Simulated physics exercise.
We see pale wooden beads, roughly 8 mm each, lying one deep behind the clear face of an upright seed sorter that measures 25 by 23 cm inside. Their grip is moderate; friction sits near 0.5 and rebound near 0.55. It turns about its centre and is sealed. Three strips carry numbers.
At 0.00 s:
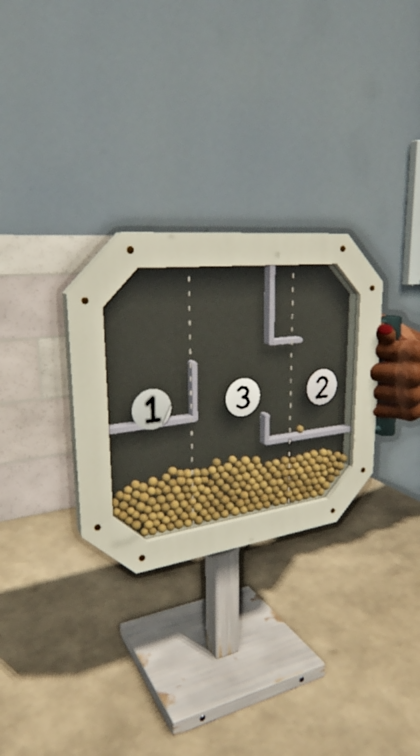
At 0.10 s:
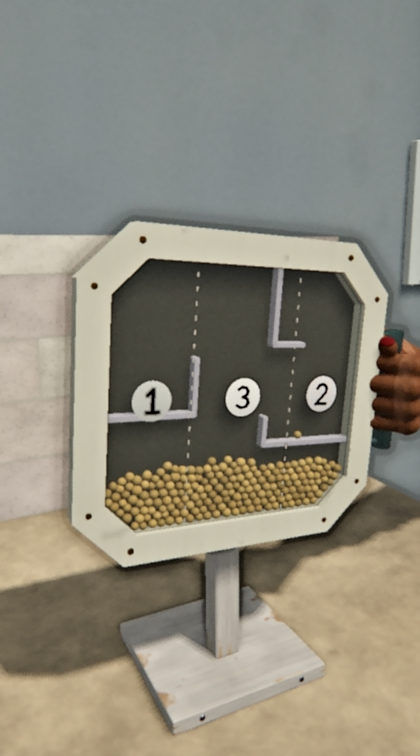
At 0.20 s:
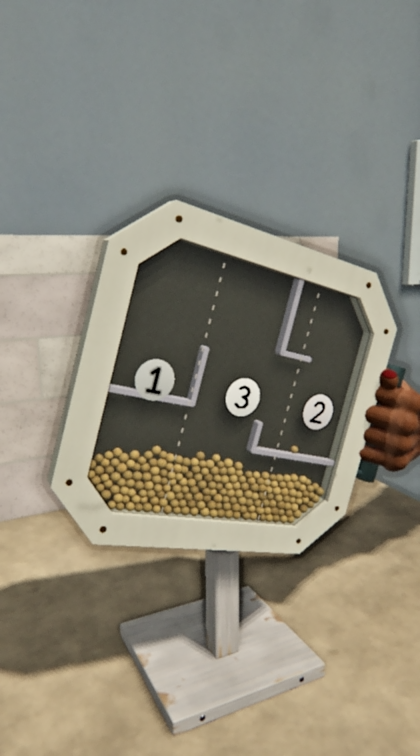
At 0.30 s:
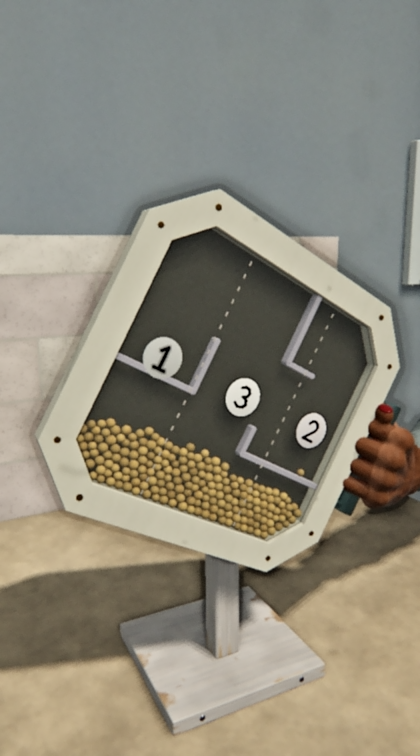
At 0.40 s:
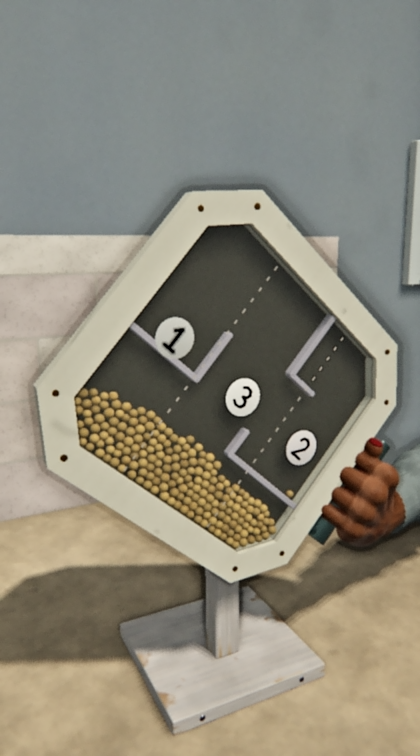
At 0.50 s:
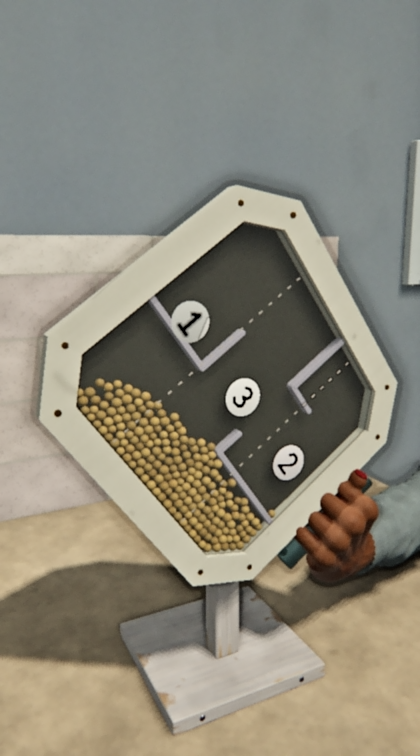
White-framed seed sorter turning steadily clockwise on its stand, a hand gripping its right edge, pale beads shifting inside and sloping down rightward.
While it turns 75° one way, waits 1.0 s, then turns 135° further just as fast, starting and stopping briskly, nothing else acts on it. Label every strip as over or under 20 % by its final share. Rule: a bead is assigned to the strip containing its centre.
Strip 1 over, strip 2 under, strip 3 over 20 %.
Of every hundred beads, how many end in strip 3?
About 35 %.
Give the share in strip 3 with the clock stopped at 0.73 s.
That comes to some 55 percent of the load.
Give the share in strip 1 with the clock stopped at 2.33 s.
Around 0 percent.
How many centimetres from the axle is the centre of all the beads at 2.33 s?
The middle sits around 6 cm left of it and 1 cm below it.
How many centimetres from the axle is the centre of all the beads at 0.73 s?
7 cm left, 5 cm below.
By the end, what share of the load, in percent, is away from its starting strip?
Close to 80 in a hundred.
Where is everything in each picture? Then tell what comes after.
In the first picture, level; about 190 beads; beads' middle (236, 488); highest (300, 429); no. 1 (152, 409), no. 2 (322, 387), no. 3 (243, 397).
In the second picture, turned 5° clockwise; beads' middle (229, 489); highest (297, 435).
In the third picture, turned 17° clockwise; beads' middle (212, 489); highest (117, 453); wall ends (307, 359), (204, 349), (258, 424).
In the fourth picture, turned 29° clockwise; beads' middle (194, 484); highest (91, 425).
In the fifth picture, turned 42° clockwise; beads' middle (181, 476); highest (83, 394).
In the sixth picture, turned 55° clockwise; beads' middle (179, 473); highest (100, 383); no. 1 (190, 322), no. 2 (289, 463), no. 3 (243, 397).
By 0.73 s, it stands 75° clockwise; the beads' middle is 7 cm left of and 5 cm below the centre; no. 1, 10 %, no. 2, 35 %, no. 3, 55 %.
By 2.33 s, it stands 142° clockwise; the beads' middle is 6 cm left of and 1 cm below the centre; no. 2, 50 %, no. 3, 45 %.
By 2.93 s, it has come round 210° clockwise; the beads' middle is 2 cm left of and 4 cm below the centre; no. 1, 25 %, no. 2, 30 %, no. 3, 45 %.
All still by 4.0 s, it has come round 210° clockwise; no. 1, 50 %, no. 2, 15 %, no. 3, 35 %.
